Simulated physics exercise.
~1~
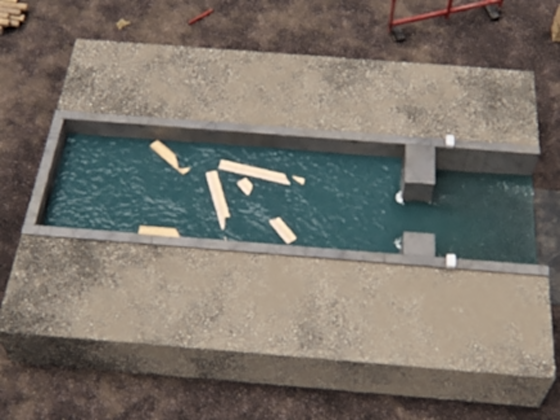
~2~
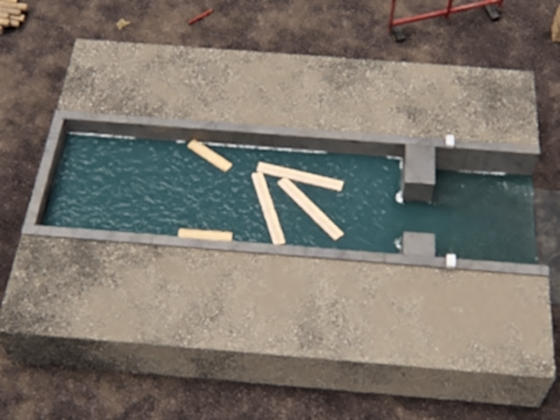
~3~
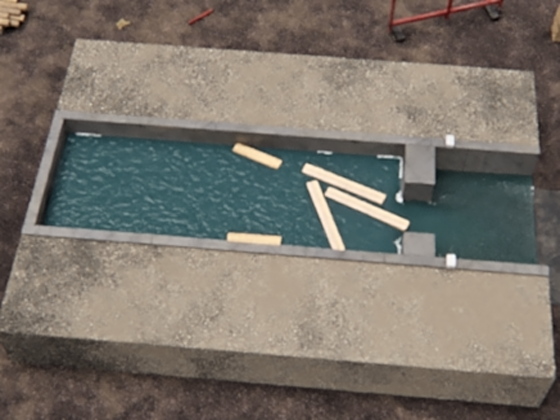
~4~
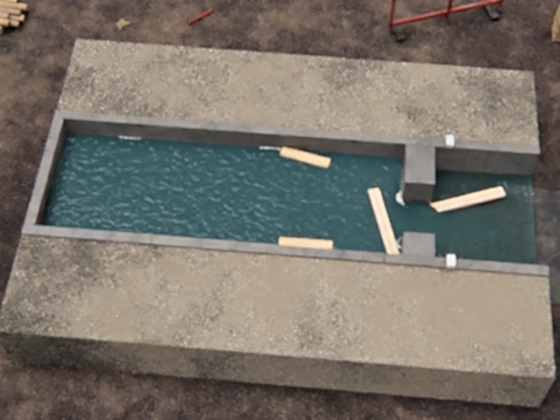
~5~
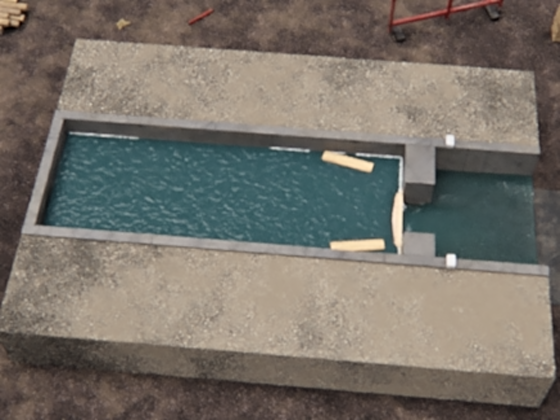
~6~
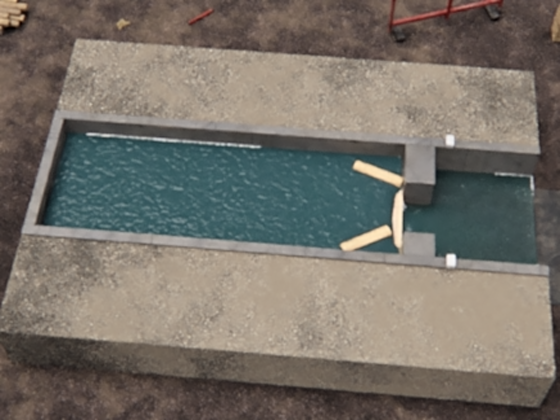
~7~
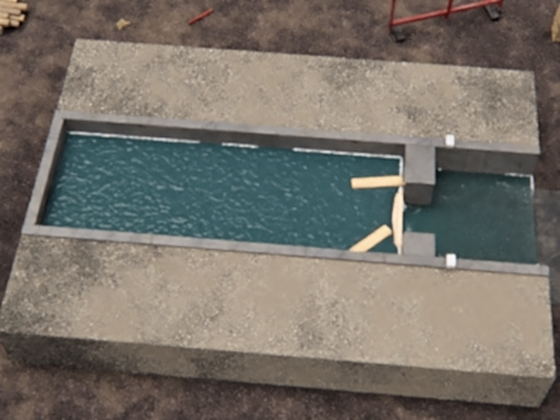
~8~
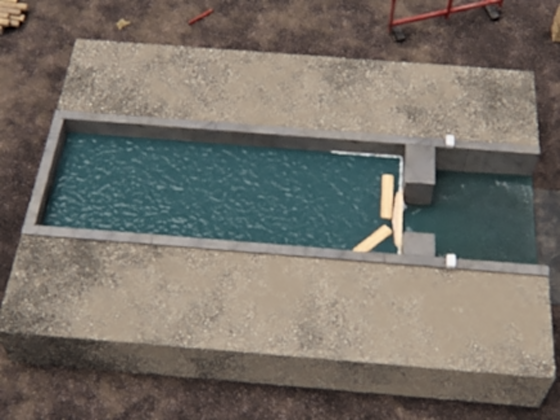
Five wooden planks drift right along the channel; two pass the gap and three jam there.
